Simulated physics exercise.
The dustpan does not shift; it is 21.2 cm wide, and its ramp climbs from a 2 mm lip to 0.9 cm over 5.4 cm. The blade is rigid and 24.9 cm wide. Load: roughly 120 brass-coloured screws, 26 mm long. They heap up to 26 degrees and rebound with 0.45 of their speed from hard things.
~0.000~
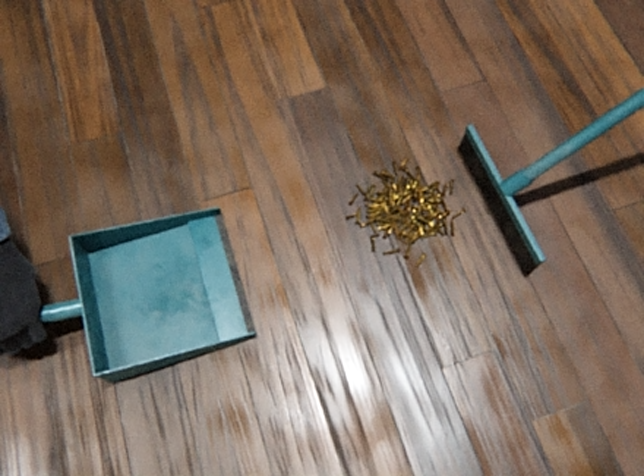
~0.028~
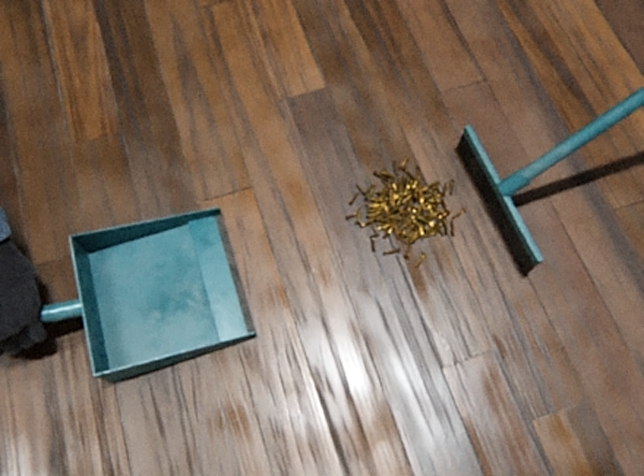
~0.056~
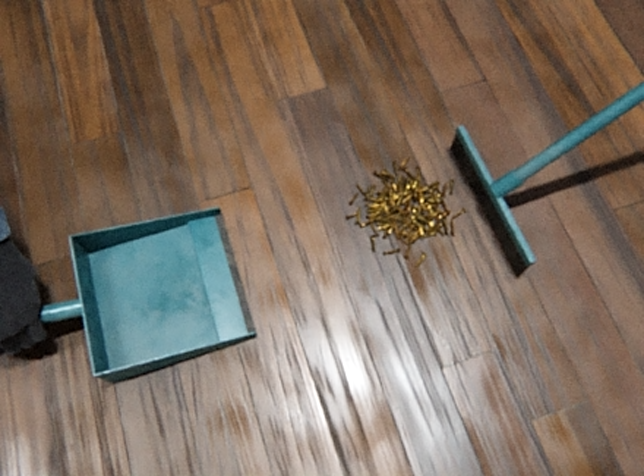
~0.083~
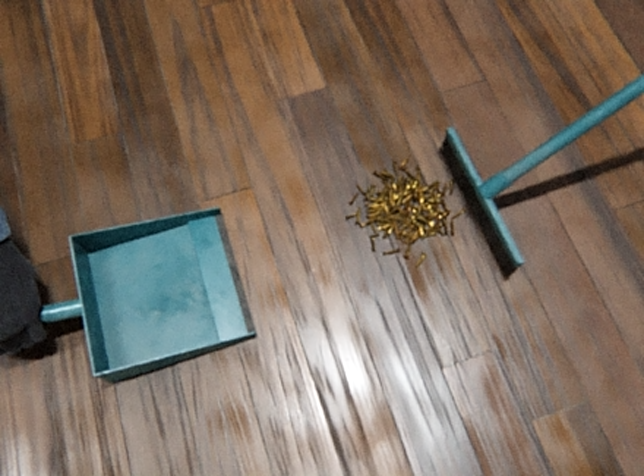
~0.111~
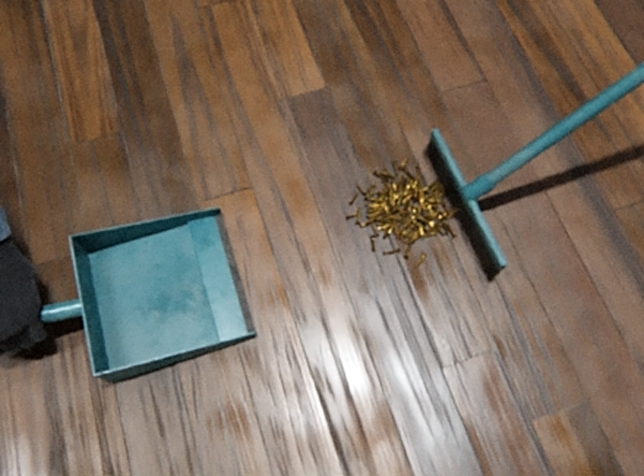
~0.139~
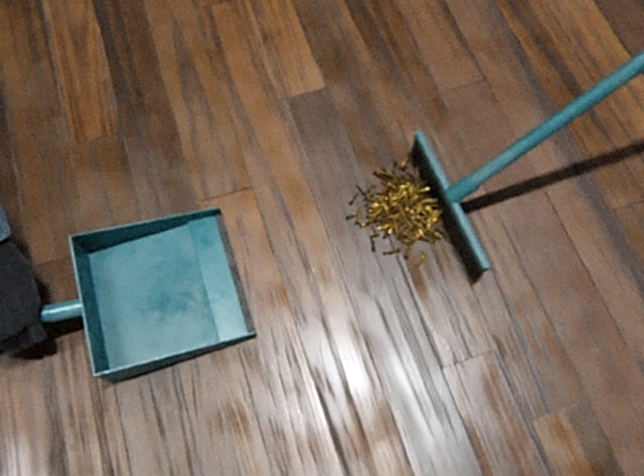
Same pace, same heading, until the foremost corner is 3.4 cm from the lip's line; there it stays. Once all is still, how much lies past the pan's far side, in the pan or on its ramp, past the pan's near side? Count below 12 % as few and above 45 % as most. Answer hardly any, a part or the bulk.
Far side a part, pan a part, near side hardly any.
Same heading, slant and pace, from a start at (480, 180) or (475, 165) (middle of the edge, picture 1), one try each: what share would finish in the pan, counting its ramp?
Some 25 and 20 per cent.
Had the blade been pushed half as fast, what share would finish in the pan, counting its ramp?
Then about 15 per cent.
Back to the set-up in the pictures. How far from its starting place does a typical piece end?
About 30 cm.
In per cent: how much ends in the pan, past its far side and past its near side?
Far side 20; pan 30; near side 0.
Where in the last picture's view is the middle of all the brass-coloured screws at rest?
Near (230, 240).
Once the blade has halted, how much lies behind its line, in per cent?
Some 5 per cent.
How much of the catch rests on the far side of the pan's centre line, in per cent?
Some 80 per cent.
After 0.31 s, middle of the blade 18 cm from the lip; 0 % over the lip, far side 10 %, near side 0 %.
After 0.42 s, middle of the blade 8 cm from the lip; 0 % over the lip, far side 15 %, near side 0 %.
After 0.66 s, middle of the blade 4 cm from the lip; 30 % over the lip, far side 20 %, near side 0 %.
At rest (1.6 s), far side 20 %, pan 30 %, near side 0 %, in front of the lip or behind the blade 50 %.
